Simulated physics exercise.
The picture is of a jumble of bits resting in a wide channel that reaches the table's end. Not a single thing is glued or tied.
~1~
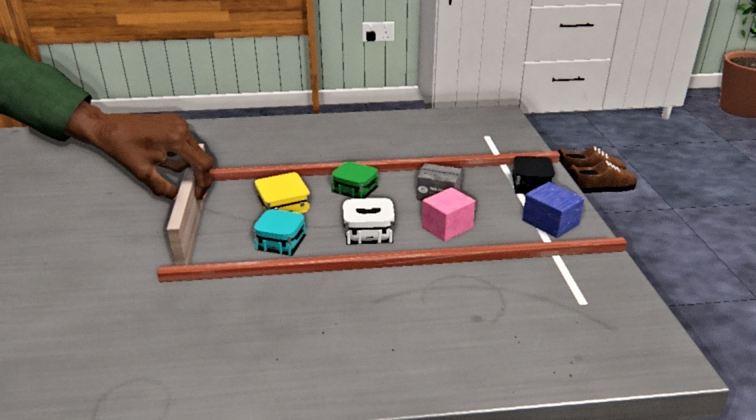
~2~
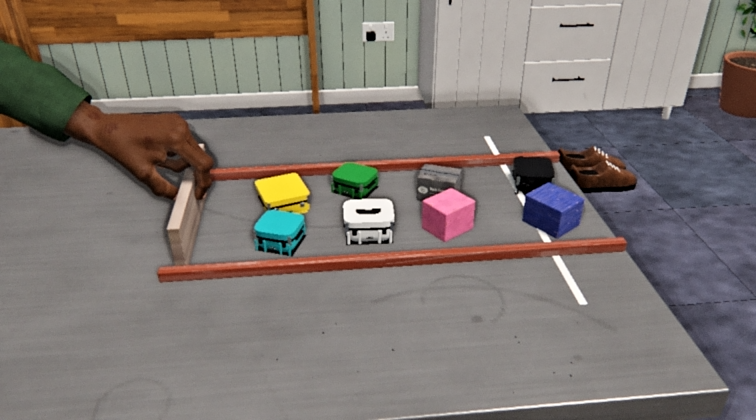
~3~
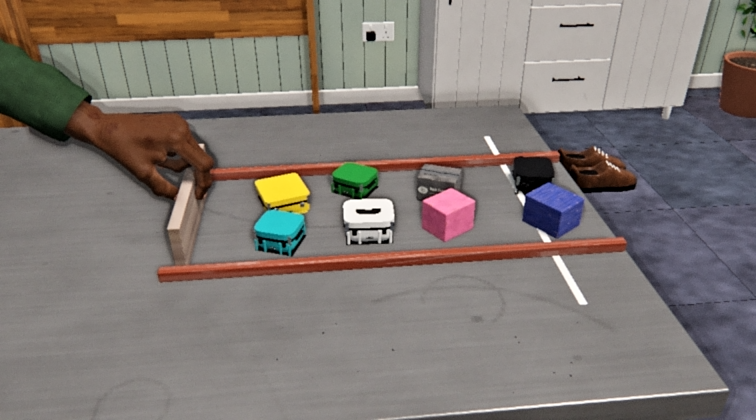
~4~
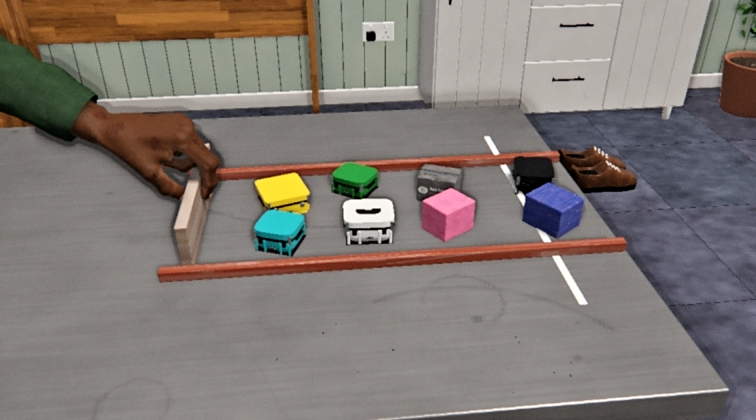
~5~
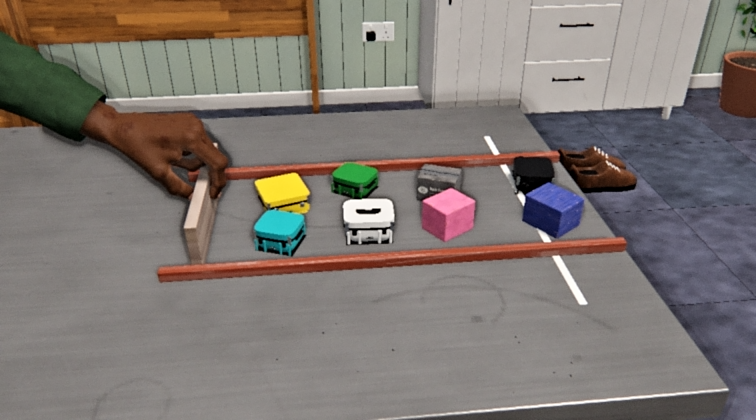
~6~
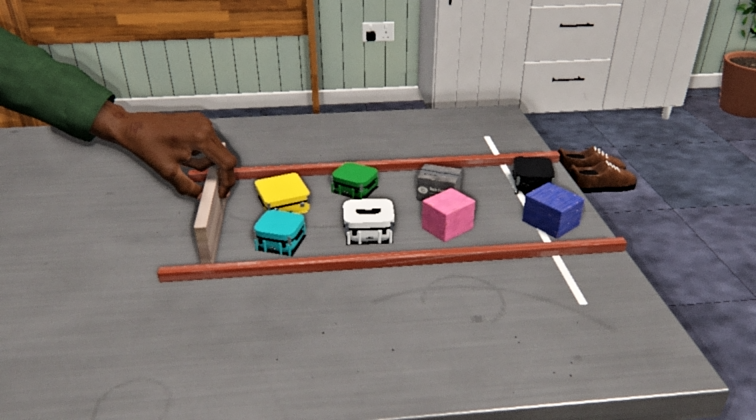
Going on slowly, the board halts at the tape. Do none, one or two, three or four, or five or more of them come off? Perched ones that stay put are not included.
I expect three or four drops over the end.
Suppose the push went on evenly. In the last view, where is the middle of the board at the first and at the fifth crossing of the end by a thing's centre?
The first one at (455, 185), the next at (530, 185).
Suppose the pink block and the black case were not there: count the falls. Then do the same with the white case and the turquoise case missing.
The first count is 1 and the second is 1.
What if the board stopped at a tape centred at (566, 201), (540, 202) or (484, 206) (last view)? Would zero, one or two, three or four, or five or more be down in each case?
In order of the three spots, it's more than four, then five or more, then either one or two.
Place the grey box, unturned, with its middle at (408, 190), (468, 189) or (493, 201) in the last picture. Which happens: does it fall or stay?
In turn it stays put; stays put; stays put.
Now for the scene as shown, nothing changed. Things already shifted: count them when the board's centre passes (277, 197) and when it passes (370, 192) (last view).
2, then 5.
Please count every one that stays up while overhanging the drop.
Result: 2.
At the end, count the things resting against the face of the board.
That makes 3.
Early on, none off yet; black case at rest near (533, 177); blue block at rest near (553, 210); grey box at rest near (439, 185).
Finally, the number that fall off is three or four; lost, pink block, blue block and black case.
